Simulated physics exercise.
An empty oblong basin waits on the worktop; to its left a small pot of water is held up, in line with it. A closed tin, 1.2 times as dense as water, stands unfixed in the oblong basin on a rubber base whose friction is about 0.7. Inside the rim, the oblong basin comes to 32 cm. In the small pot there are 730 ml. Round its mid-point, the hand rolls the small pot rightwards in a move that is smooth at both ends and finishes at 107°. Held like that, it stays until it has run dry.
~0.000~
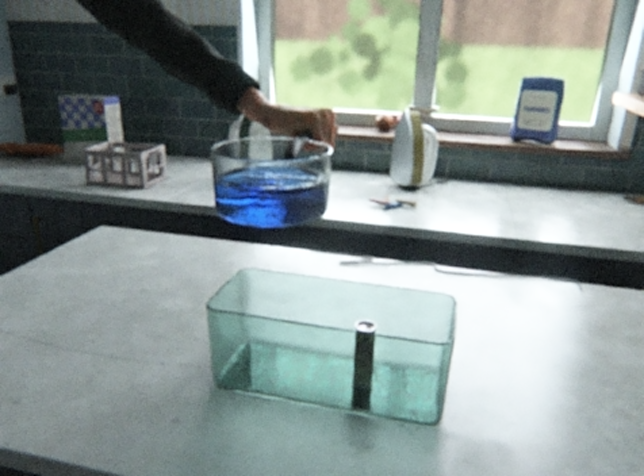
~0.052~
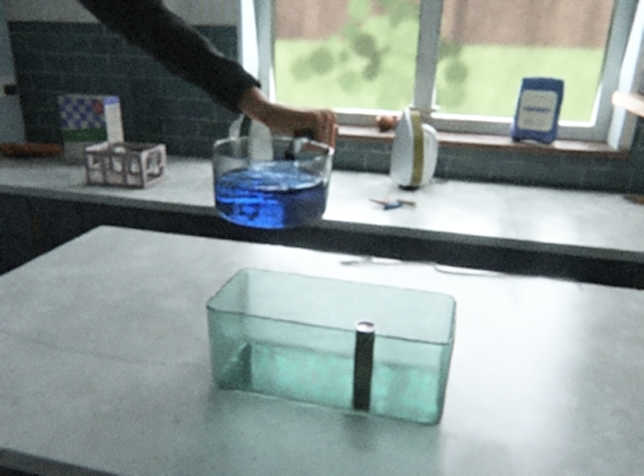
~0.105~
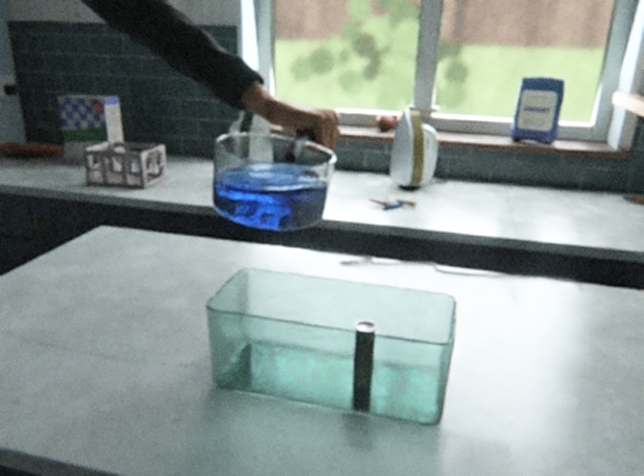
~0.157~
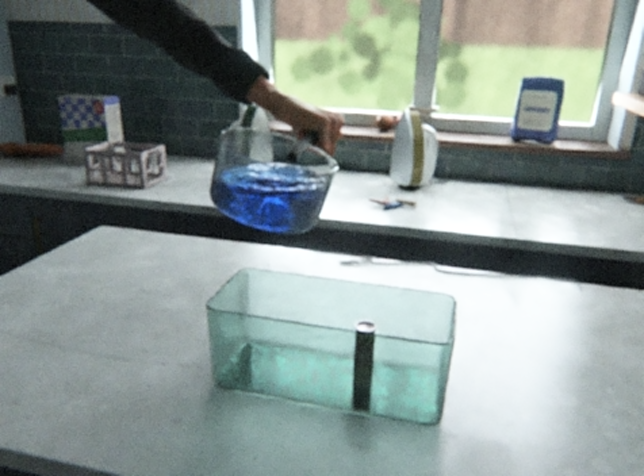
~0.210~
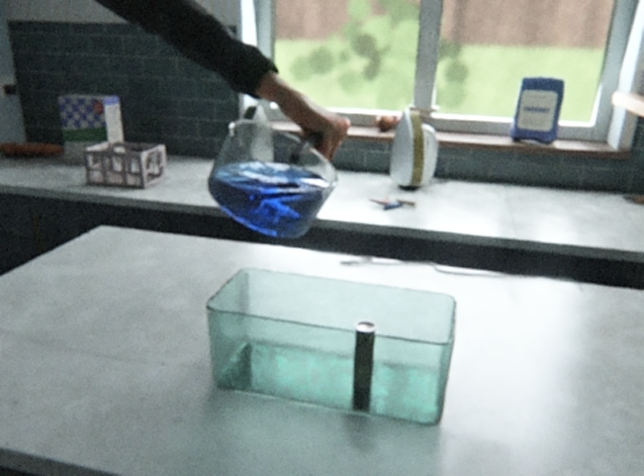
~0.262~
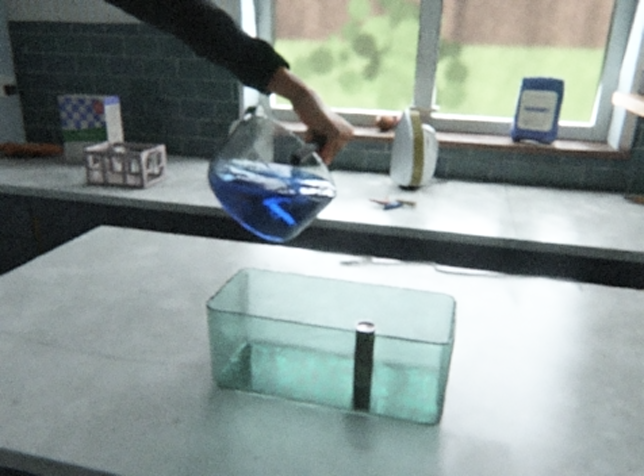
In a kitchen, a hand holds a glass pot of blue water above an oblong basin, gradually tilting it to the right.
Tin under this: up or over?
Over.
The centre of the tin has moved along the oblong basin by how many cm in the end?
Looks like roughly 6.5 cm in total.
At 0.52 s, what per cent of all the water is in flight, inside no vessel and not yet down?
Near 48 per cent of it all.
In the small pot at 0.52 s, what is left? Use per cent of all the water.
30 %.
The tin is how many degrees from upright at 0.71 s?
Looks like some 0 degrees from vertical upright.
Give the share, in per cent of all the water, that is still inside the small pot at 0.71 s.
Near 8 percent, more or less.
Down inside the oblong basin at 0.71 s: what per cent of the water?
Near 84 per cent of the total.
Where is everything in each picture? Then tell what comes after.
Tilt 0°; pouring edge (329, 154); surface from (223, 172) to (327, 181); the oblong basin's rim runs from (224, 287) to (455, 320); the tin's top is at (366, 328), in the first picture.
Tilt 2°; pouring edge (330, 156); surface from (222, 171) to (327, 181), in the second picture.
Tilt 7°; pouring edge (332, 162); surface from (222, 171) to (327, 182), in the third picture.
Tilt 16°; pouring edge (335, 172); surface from (221, 170) to (329, 184), in the fourth picture.
Tilt 28°; pouring edge (335, 185); surface from (219, 167) to (332, 186), in the fifth picture.
Tilt 41°; pouring edge (333, 200); surface from (219, 161) to (336, 191), in the sixth picture.
After 0.52 s the tilt is 100° and 29 per cent is still to pour; the tin stands where it began.
After 0.71 s the tilt is 107° and 8 per cent is still to pour; the tin stands 2 cm from where it began.
After 0.91 s the tilt is 107° and 1 per cent is still to pour; the tin leans 47°.
After 1.12 s the tilt is 107° and 0 per cent is still to pour; the tin lies on its side.
In the end the tin lies on its side.
